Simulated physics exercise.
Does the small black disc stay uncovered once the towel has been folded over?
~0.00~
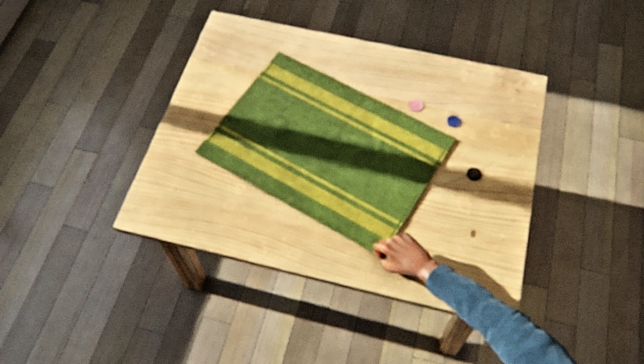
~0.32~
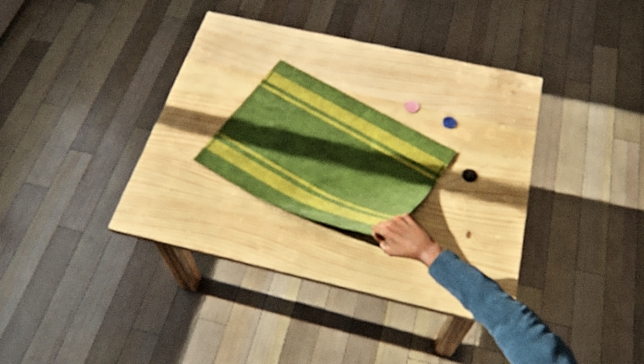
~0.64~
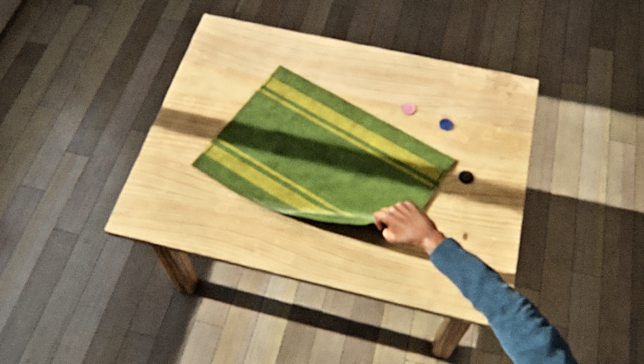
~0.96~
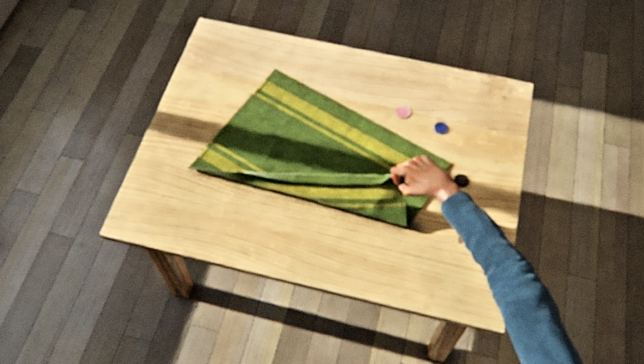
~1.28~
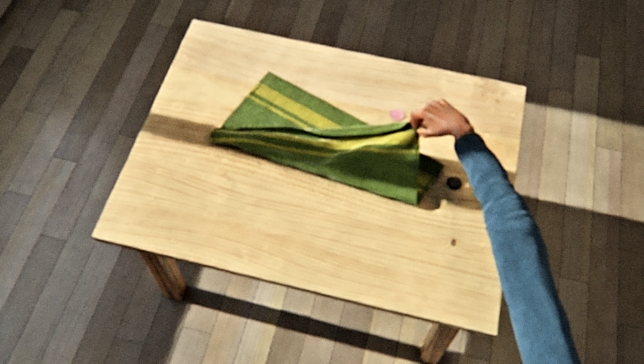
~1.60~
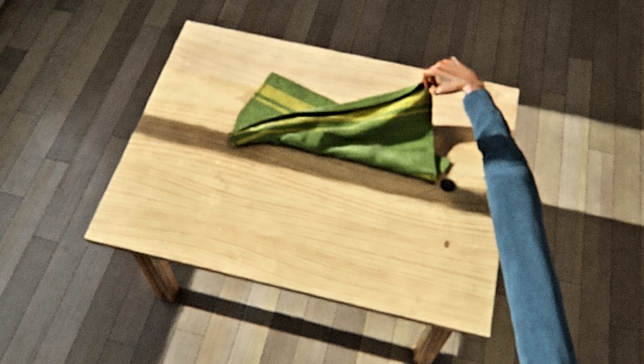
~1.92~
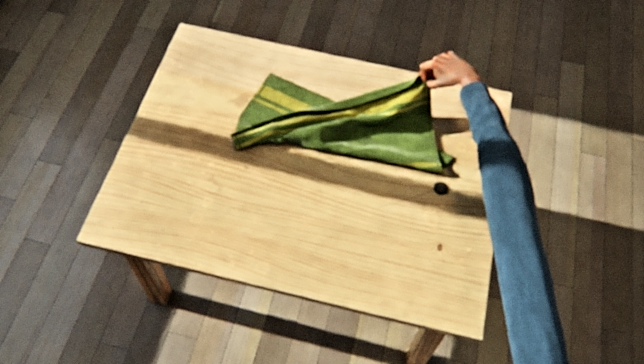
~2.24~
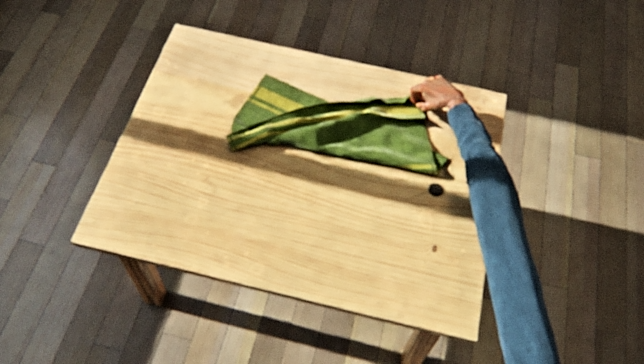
Yes, the black disc still shows on the bare wood beside the towel, while the pink and blue discs end up under the cloth.
